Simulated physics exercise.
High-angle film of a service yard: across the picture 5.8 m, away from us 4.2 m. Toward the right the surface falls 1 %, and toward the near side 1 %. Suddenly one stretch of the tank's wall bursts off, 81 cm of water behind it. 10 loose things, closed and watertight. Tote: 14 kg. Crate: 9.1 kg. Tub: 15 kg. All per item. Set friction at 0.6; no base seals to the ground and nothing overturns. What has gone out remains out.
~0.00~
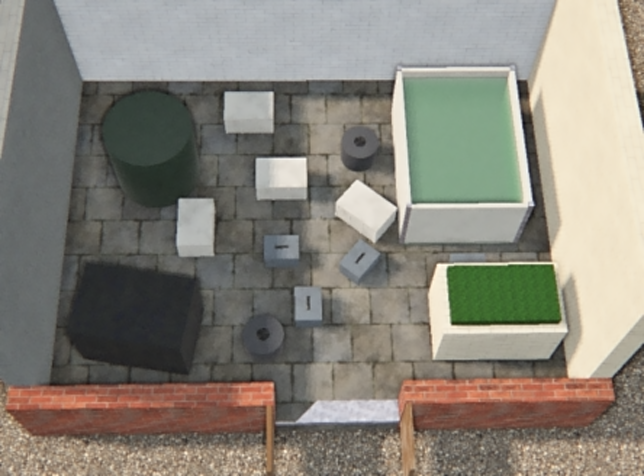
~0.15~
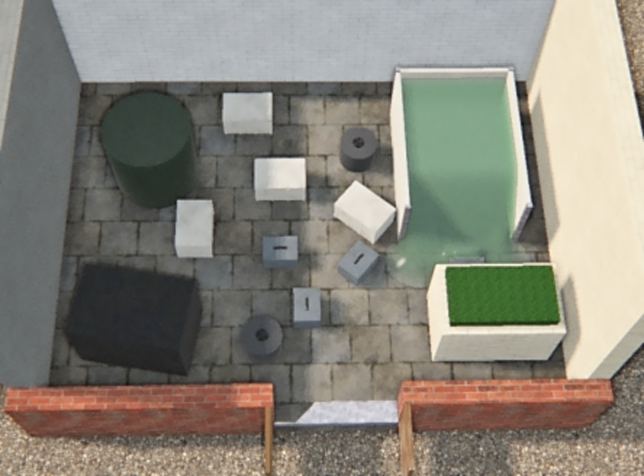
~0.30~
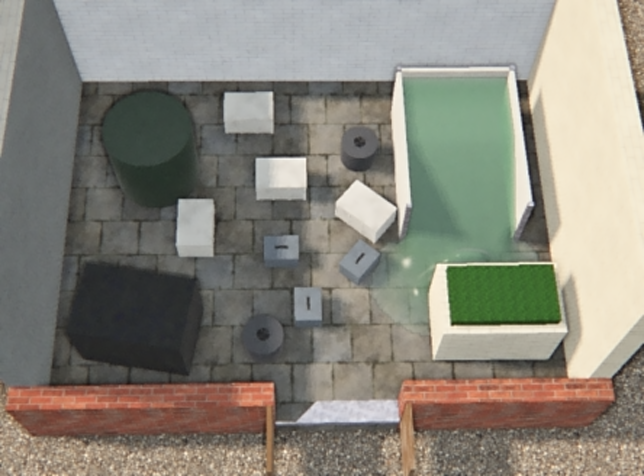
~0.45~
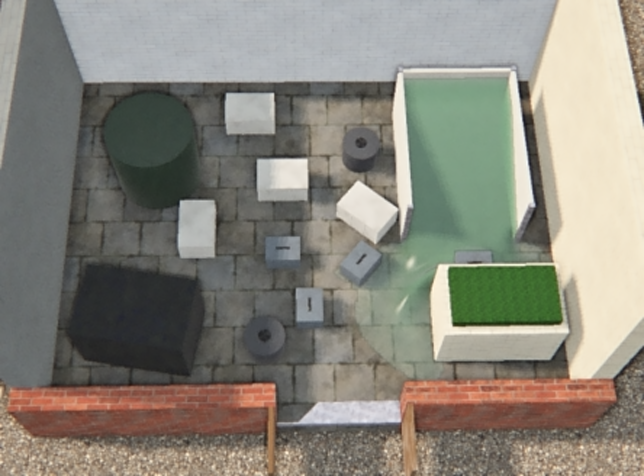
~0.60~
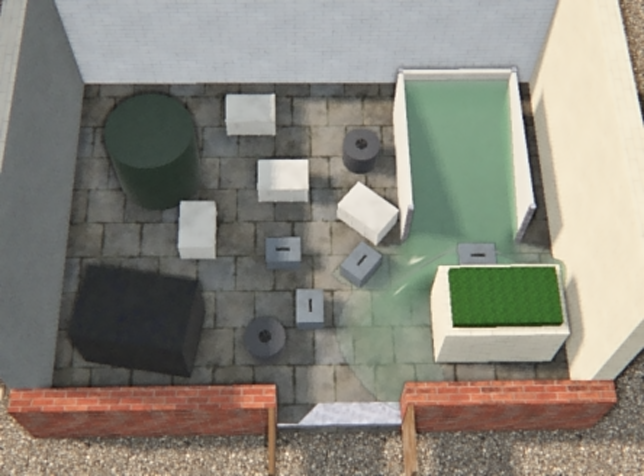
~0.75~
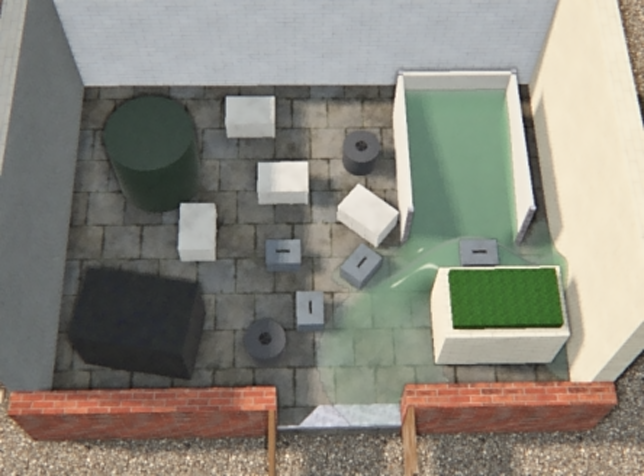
Green-tinted water pouring from the tank's opened near side, spreading across the paved yard around the grass-topped planter and grey boxes.
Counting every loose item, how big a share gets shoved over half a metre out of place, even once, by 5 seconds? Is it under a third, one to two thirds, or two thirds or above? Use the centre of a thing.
The way it's going, it will be the middle band.
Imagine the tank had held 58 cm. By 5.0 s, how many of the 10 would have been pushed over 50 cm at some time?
Count: 3.
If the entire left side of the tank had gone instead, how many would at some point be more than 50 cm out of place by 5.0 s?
The answer would then be 9.
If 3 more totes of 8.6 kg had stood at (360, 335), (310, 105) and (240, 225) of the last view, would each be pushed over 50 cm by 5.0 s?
In that order: More, past it, under.
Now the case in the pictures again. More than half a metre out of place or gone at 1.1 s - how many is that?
By my reckoning, 0.
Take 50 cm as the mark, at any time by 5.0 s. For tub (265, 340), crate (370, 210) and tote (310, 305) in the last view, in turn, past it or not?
Result, in order: Overshooting / undershooting / overshooting.
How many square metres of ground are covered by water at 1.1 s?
Wet: Near 7.5 m2.
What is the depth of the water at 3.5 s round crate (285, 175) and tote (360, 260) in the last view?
Depth approx. 2 cm / 4 cm.
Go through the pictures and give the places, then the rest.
A tote at (469, 265) rests on the ground; a tote at (308, 303), on the bottom; water covers 2.3 m2; 0 of 10 have shifted, in the first picture.
A tote at (468, 268) rests on the ground; a tote at (307, 304), on the bottom; 3.1 m2 under water; 0 of 10 have shifted, in the second picture.
A tote at (470, 273), afloat, 10 cm from its start; a tote at (308, 303), on the bottom; 3.8 m2 under water; 1 of 10 have shifted, in the third picture.
A tote at (475, 263) floats, 10 cm from its start; a tote at (310, 304) rests on the ground; water covers 4.4 m2; 1 of 10 have shifted, in the fourth picture.
A tote at (478, 255), afloat, 5 cm from its start; a tote at (310, 305) rests on the ground; water covers 5.0 m2; 0 of 10 have shifted, in the fifth picture.
A tote at (480, 252) floats, 3 cm from its start; a tote at (310, 307) rests on the ground; water covers 5.7 m2; 0 of 10 have shifted, in the sixth picture.
After 1.1 s 0 of 10 are over 50 cm from their spots; 1 afloat.
After 2.2 s 2 of 10 are over 50 cm from their spots; 2 afloat.
After 3.5 s 3 of 10 are over 50 cm from their spots; 2 afloat.
After 5.0 s 4 of 10 are over 50 cm from their spots, and 4 have been at some point; 2 afloat.
